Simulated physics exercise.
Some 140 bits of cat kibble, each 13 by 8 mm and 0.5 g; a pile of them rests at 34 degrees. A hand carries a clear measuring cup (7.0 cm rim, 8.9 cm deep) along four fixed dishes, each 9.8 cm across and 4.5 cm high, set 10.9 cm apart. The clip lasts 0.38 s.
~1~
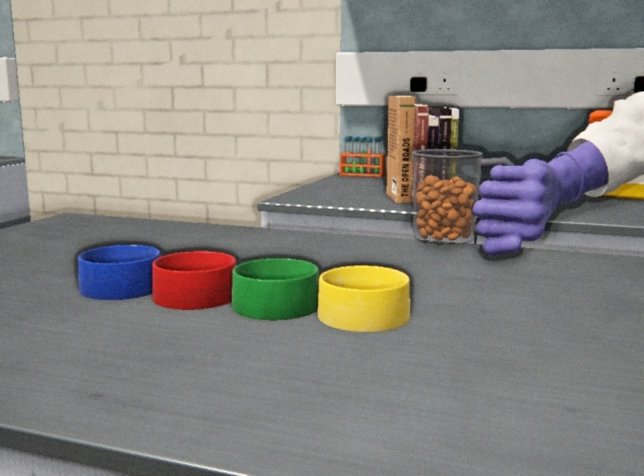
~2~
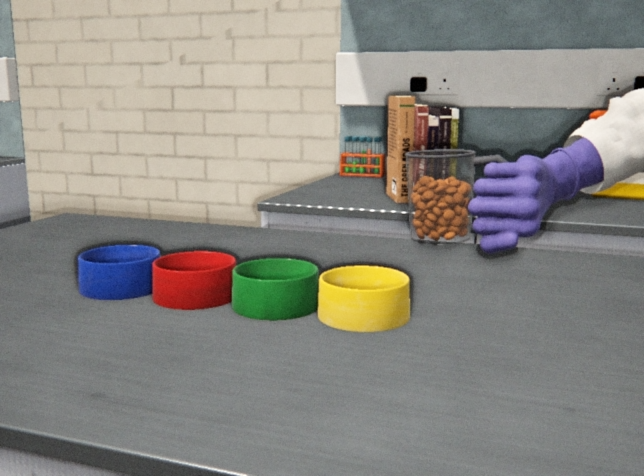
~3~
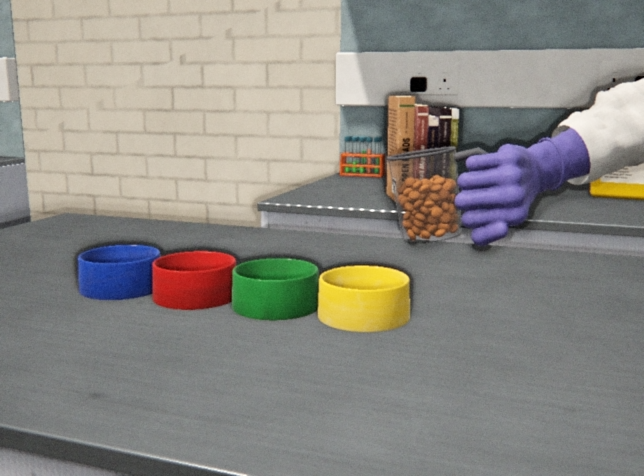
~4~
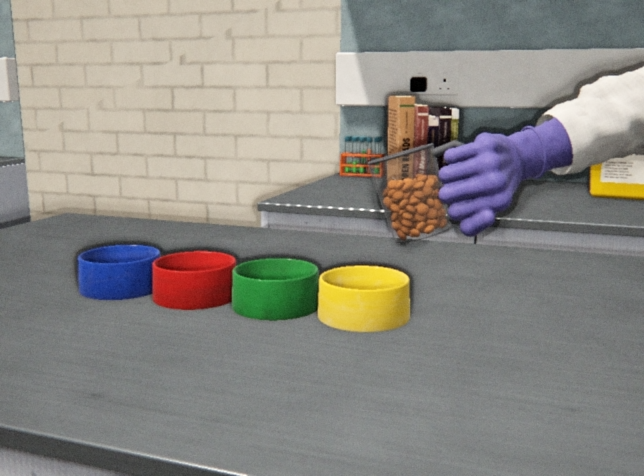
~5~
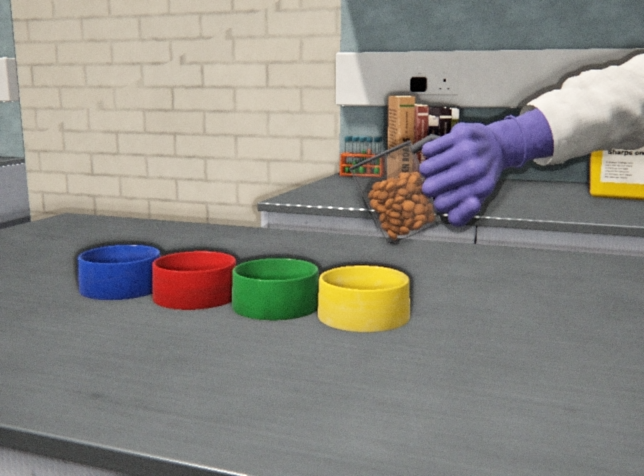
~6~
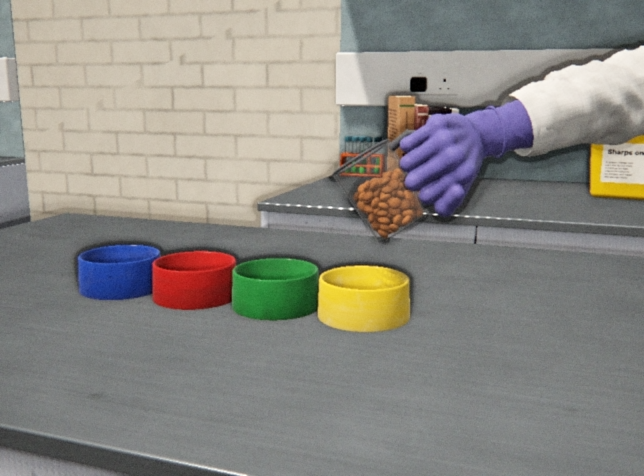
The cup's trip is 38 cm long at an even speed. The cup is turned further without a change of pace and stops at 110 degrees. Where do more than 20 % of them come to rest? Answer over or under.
Red dish: Over; blue dish: Over; green dish: Under; yellow dish: Under; on the counter: Under.
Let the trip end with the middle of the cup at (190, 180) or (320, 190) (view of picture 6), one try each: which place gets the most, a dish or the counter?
Most goes to: Red; green.
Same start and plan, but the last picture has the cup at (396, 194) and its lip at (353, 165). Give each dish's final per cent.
Red 10, blue 80, green 0, yellow 0.
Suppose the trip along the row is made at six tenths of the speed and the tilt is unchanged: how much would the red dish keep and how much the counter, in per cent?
Then: Red 30, counter 10.
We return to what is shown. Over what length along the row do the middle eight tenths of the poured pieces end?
About 14 cm.
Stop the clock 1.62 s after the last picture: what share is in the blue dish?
Some 40 per cent.
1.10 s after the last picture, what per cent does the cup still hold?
Roughly 45 per cent.
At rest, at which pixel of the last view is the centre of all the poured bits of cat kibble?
Near (129, 280).
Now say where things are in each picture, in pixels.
In the first frame, cup at (445, 196), tilt 0 degrees, lip at (414, 153), moved 0.0 cm; middle of the pieces at (448, 206); yellow dish at (364, 278); green dish at (276, 270); red dish at (194, 262); blue dish at (120, 255).
In the second frame, cup at (440, 196), tilt 2 degrees, lip at (408, 154), moved 0.5 cm; middle of the pieces at (443, 206).
In the third frame, cup at (427, 195), tilt 10 degrees, lip at (390, 158), moved 2.0 cm; middle of the pieces at (431, 204).
In the fourth frame, cup at (412, 194), tilt 18 degrees, lip at (370, 163), moved 3.6 cm; middle of the pieces at (417, 203).
In the fifth frame, cup at (397, 194), tilt 26 degrees, lip at (352, 168), moved 5.2 cm; middle of the pieces at (403, 201).
In the sixth frame, cup at (382, 193), tilt 34 degrees, lip at (336, 174), moved 6.9 cm; middle of the pieces at (389, 199); yellow dish at (364, 278); green dish at (276, 270); red dish at (194, 262); blue dish at (120, 255).
Then, 0.66 s after the last picture, tilt 104 degrees; cup holds 95 %.
Then, 1.10 s after the last picture, tilt 110 degrees; cup holds 45 %, red 40 %, blue 5 %.
Then, 1.62 s after the last picture, tilt 110 degrees; cup holds 15 %, red 35 %, blue 40 %.
In the end, red 35 %, blue 55 %, green 0 %, yellow 0 %, counter 5 %.
